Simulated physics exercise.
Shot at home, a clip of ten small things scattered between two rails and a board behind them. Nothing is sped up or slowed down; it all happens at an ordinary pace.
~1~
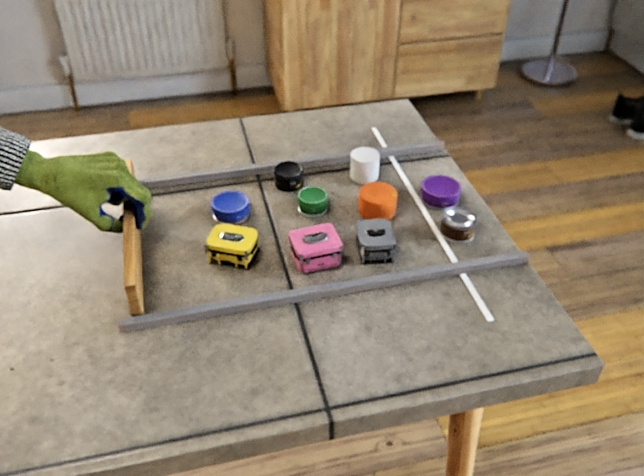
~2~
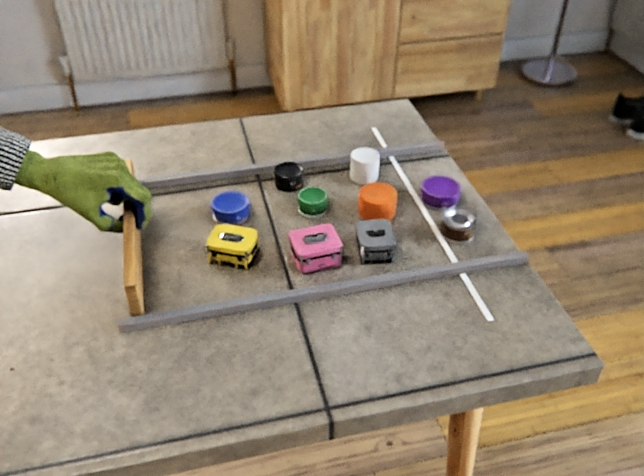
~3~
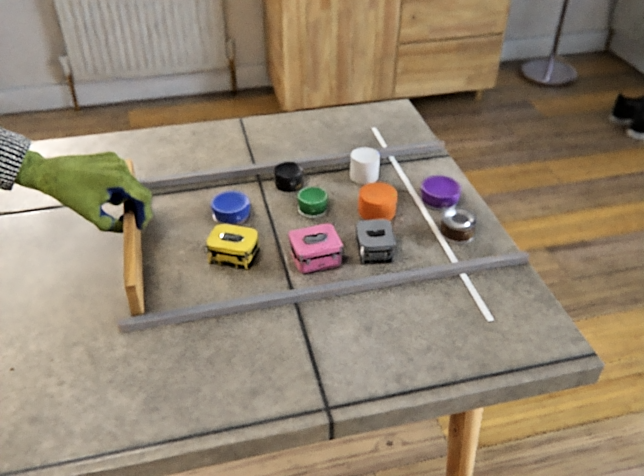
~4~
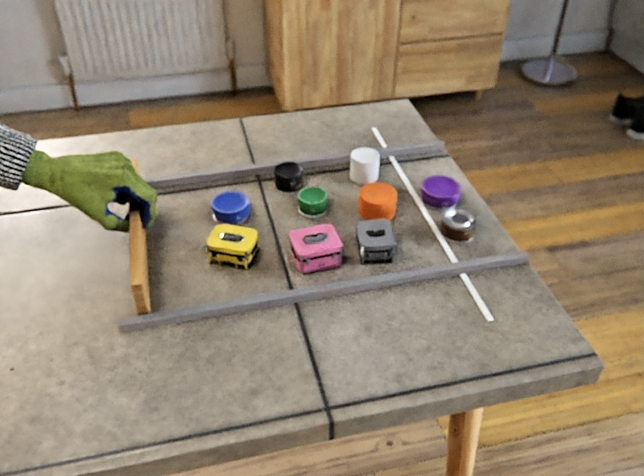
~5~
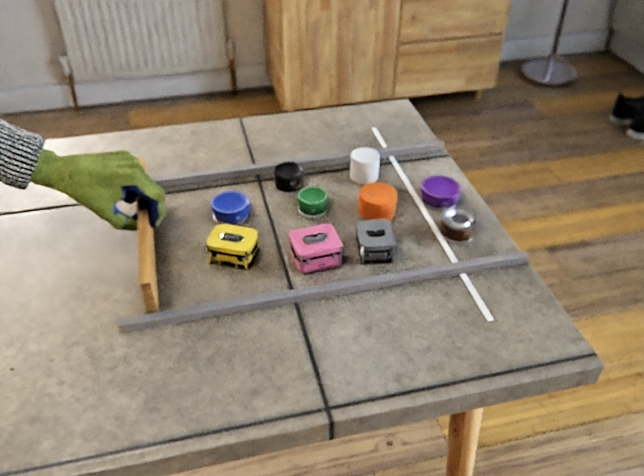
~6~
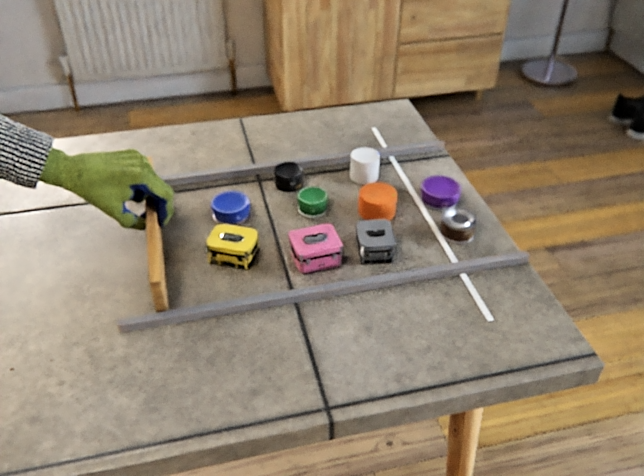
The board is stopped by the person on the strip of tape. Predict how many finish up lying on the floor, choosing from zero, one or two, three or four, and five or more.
My prediction is one or two.
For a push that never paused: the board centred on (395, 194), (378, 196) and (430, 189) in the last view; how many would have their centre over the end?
Taking the three positions in turn, the counts come to 0, 0 and 3.
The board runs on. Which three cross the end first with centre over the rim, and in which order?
It runs the brown tin, the purple pot, and lastly the orange lid.
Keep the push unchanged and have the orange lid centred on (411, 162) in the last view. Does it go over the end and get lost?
From that start, the object then does not stay.
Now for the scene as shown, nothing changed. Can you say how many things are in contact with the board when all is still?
The number is 4.
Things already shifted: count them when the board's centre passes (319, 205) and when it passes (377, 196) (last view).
So 7, and at the other place 10.
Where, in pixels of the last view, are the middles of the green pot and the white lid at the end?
Final centres, first then second: (454, 188), (439, 158).
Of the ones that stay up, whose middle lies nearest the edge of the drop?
It's the orange lid that is foremost.
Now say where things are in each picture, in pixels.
Purple pot (440, 193); brown tin (458, 225); white lid (365, 166); board (132, 231); tape (421, 206), in the first picture.
Brown tin (458, 225); green pot (313, 202), in the second picture.
White lid (365, 166); pink case (315, 249), in the third picture.
Purple pot (440, 193); blue tin (231, 208), in the fourth picture.
Brown tin (458, 225); orange lid (378, 202), in the fifth picture.
Purple pot (440, 193); brown tin (458, 225); white lid (365, 166); board (154, 228); tape (421, 206), in the sixth picture.
Soon after, none off yet; purple pot at rest near (440, 193); brown tin at rest near (458, 225); white lid at rest near (365, 166).
By the end, the number that fall off is one or two; fallen, brown tin and purple pot.
